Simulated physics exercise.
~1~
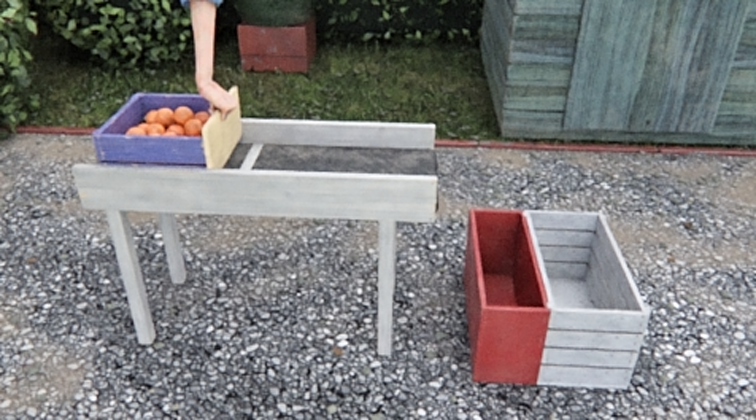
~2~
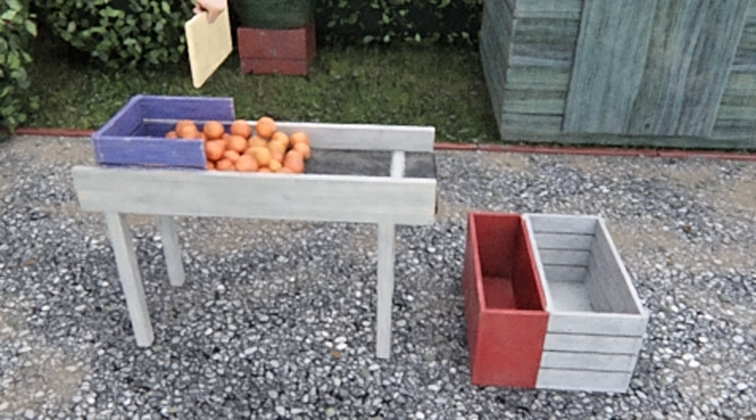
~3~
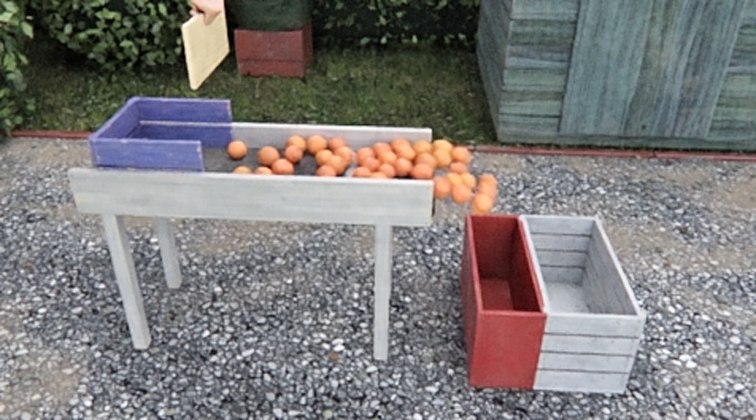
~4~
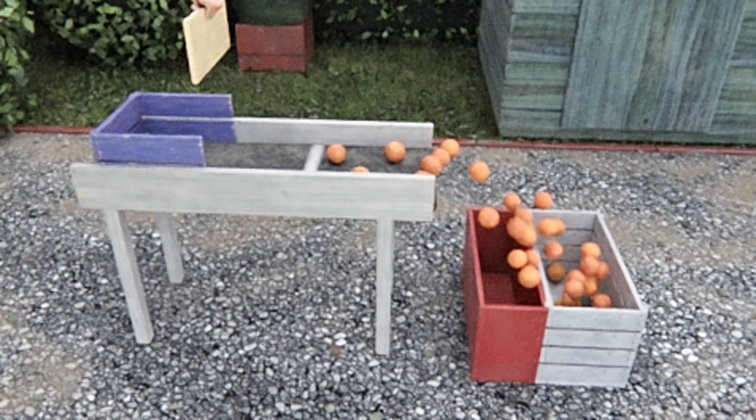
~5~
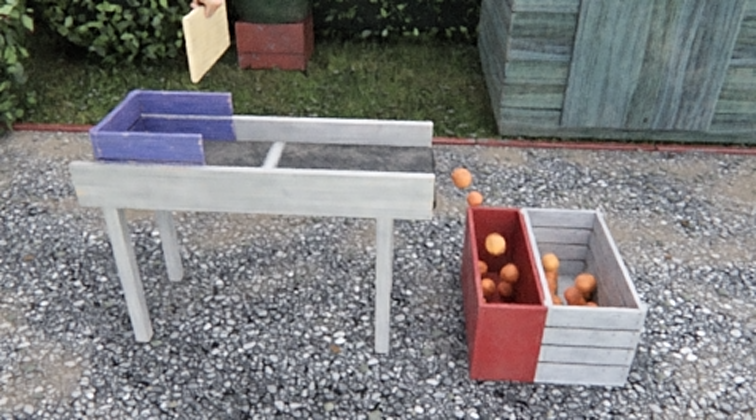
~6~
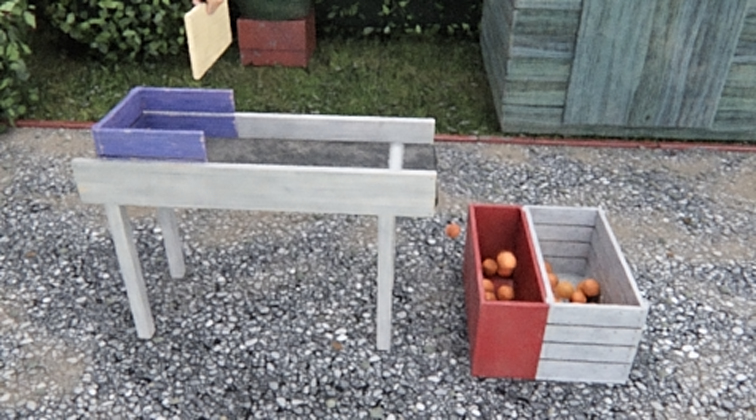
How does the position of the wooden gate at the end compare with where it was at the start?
At the start the gate stood across the open end of the blue pen, holding the oranges in. By the end it was held up in the air above the pen, a little to the left of where it began.
